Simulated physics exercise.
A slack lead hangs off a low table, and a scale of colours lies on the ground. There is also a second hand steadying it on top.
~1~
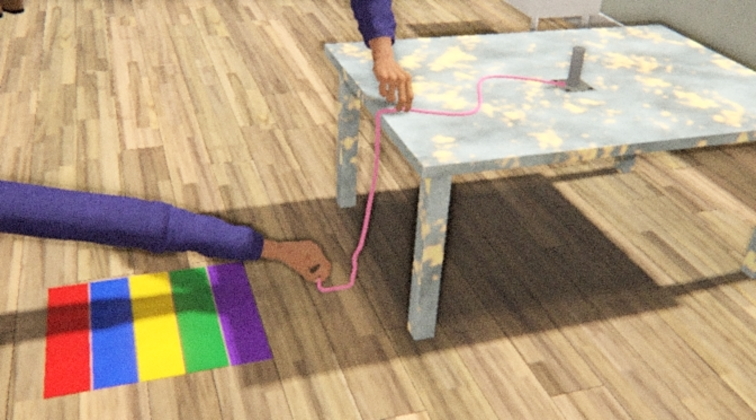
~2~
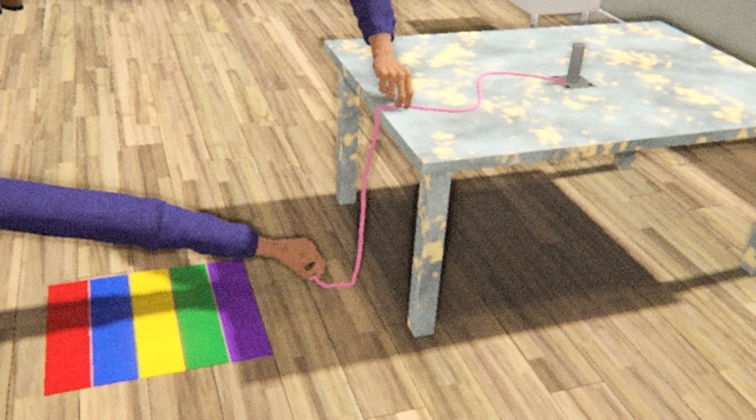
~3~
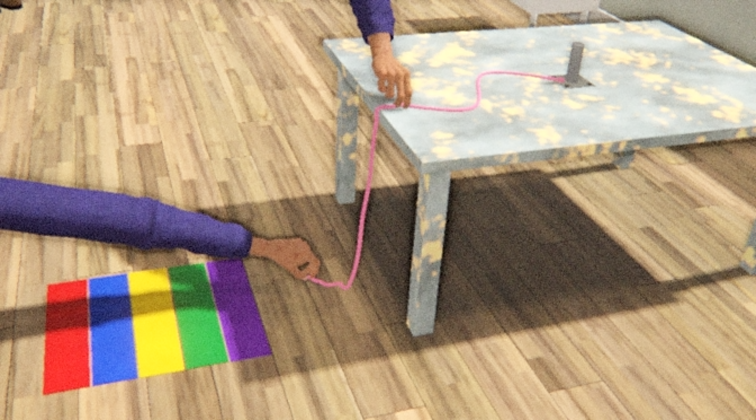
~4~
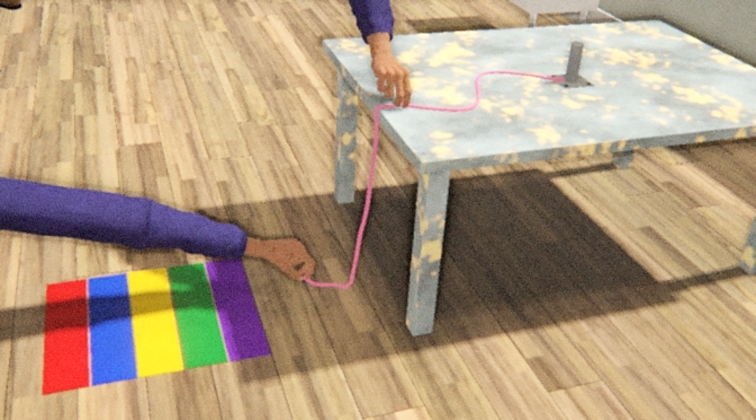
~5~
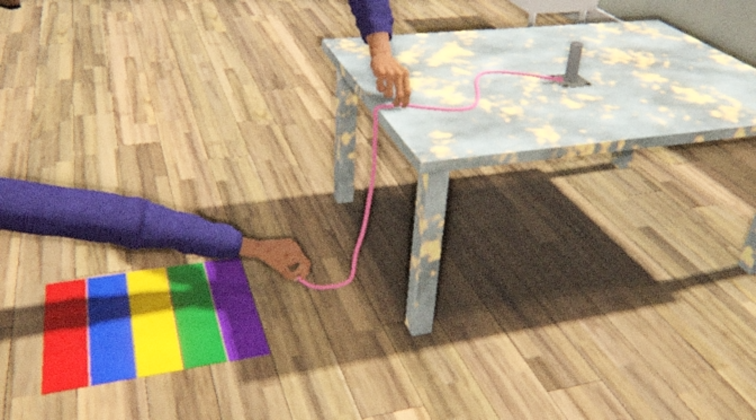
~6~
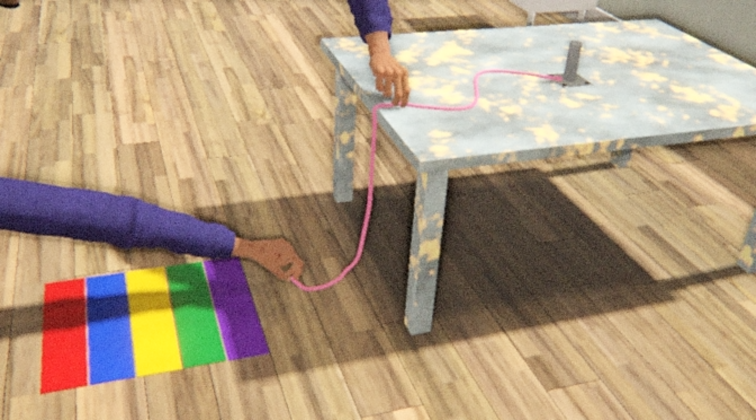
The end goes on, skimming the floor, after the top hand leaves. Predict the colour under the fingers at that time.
The blue one.
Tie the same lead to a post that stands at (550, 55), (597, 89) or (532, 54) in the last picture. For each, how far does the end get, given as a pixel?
Near (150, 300), (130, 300) and (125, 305).
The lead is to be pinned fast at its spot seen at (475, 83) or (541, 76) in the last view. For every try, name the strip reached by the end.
Try 1: Yellow; try 2: Blue.
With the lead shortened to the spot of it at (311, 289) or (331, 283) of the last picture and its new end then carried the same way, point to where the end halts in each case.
In order, roughly (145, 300) and (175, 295).
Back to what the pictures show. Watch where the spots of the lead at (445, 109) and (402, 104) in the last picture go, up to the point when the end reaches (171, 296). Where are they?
Point one: (378, 103); point two: (362, 140).
Soon after, end near (171, 296); over green.
Then, end near (131, 302); over yellow.
At full stretch, end near (108, 305); over blue. It halts on the blue strip.
